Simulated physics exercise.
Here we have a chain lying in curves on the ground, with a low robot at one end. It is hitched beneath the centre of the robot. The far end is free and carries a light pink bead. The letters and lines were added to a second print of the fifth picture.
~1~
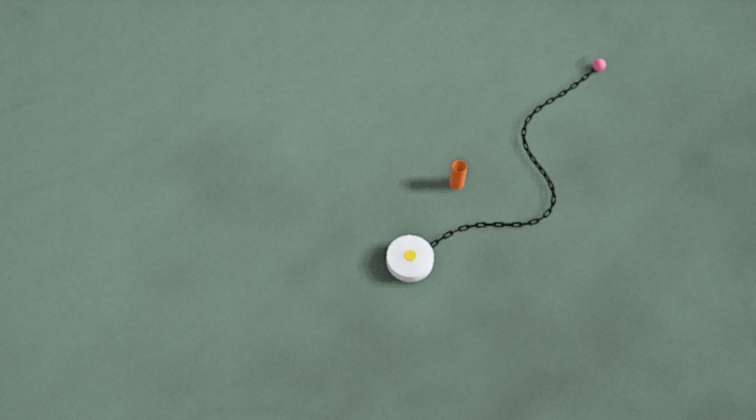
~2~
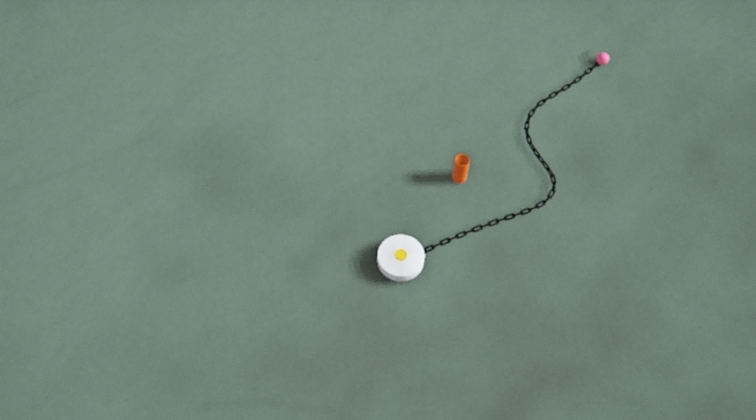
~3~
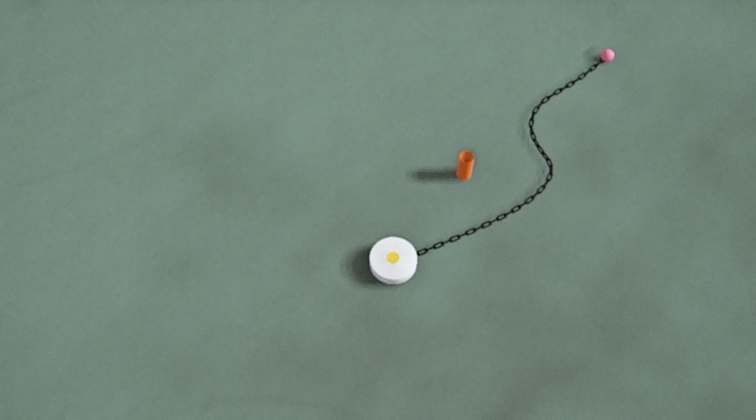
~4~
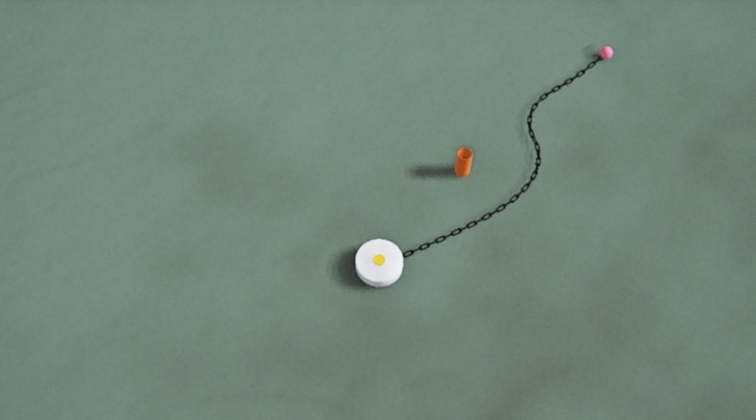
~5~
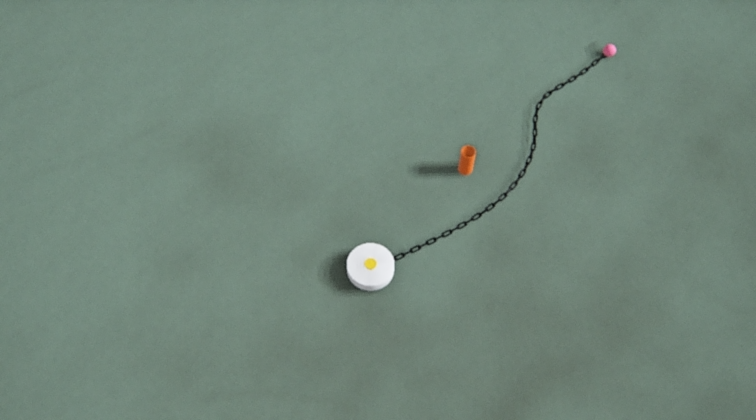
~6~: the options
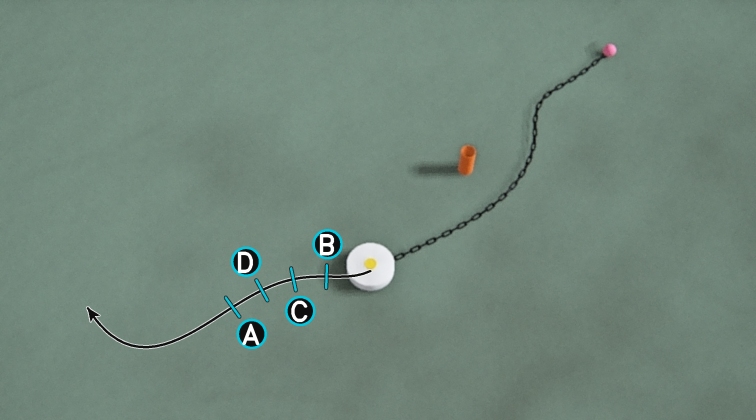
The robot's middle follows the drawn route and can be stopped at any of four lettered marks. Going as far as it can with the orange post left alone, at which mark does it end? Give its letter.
All is well up to C.
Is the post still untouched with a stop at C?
For that mark, yes.
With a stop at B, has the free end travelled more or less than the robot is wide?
Less.
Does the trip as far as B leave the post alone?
For that mark, yes.
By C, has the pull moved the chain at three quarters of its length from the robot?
Yes.
On the marked copy, A at (233, 307); B at (327, 277); C at (293, 279); D at (262, 290); the route from (370, 271) via (222, 314) to (88, 308).
Taking C. A third of the way, robot (344, 273), middle of the chain (501, 171), free end (604, 54).
Two thirds of the way, robot (316, 273), middle of the chain (482, 178), free end (593, 63).
When it is over, robot (293, 276), middle of the chain (465, 185), free end (583, 73); nothing has been touched.
As for the rest, A brings the chain against the post; B is safe but short; D brings the chain against the post.
